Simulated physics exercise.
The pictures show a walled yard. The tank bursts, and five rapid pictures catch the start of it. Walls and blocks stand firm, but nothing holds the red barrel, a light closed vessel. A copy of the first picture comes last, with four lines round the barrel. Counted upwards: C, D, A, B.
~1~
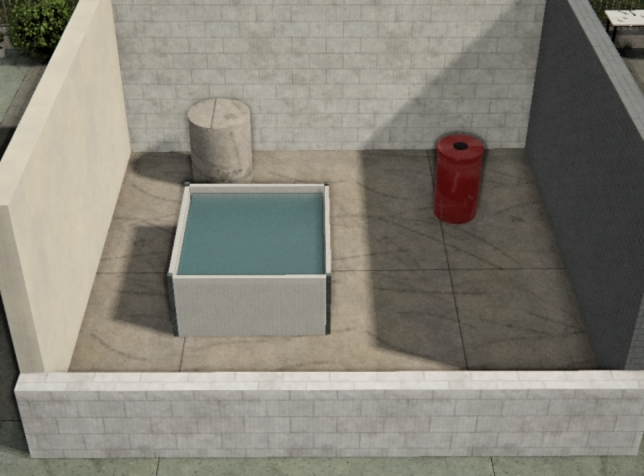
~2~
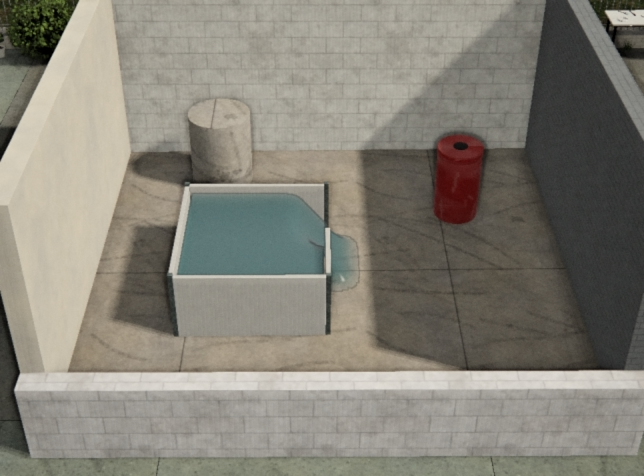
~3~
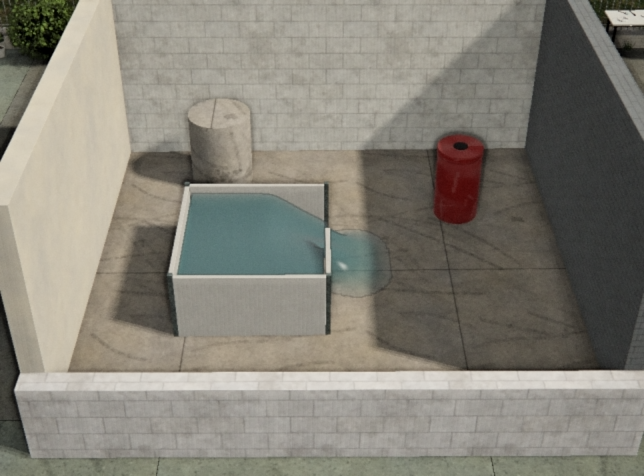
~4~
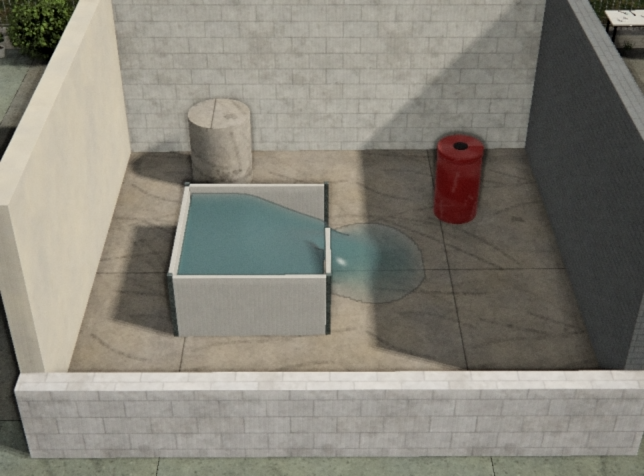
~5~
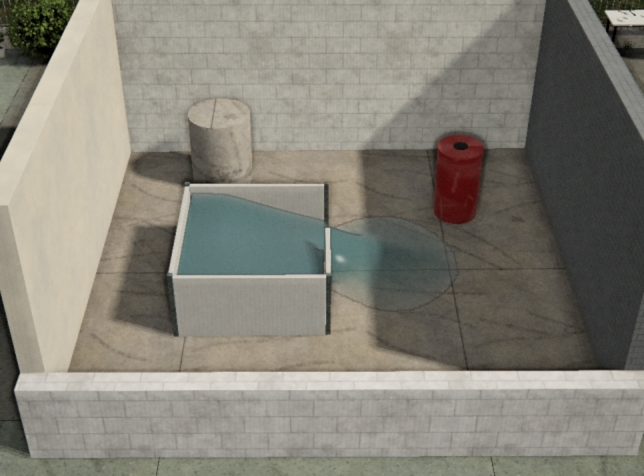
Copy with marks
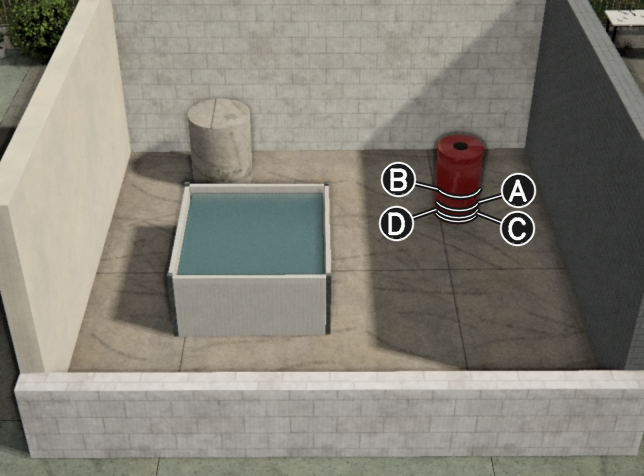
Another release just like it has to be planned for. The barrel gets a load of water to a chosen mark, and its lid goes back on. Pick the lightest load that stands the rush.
The answer is level B.
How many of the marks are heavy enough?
One.
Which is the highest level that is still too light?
The answer is A.
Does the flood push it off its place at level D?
Yes.
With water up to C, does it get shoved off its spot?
Yes.
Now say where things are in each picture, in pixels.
The first picture shows lid of the red barrel at (461, 146); tank full, its middle at (254, 234).
In the second picture, 1 % of the ground wet, in view closest to the barrel at (347, 242).
In the third picture, 3 % of the ground wet, in view closest to the barrel at (379, 244).
In the fourth picture, 6 % of the ground wet, in view closest to the barrel at (393, 231).
The fifth picture shows lid of the red barrel at (461, 146); 9 % of the ground wet, in view closest to the barrel at (430, 234).
On the marked copy, A at (459, 210); B at (460, 197); C at (458, 221); D at (458, 217); from the bottom up C, D, A, B.
Choosing A, it is pushed about its own width away.
Choosing B, it does not move.
Choosing C, it is pushed about 6 times its own width away.
Choosing D, it is pushed about 4 times its own width away.
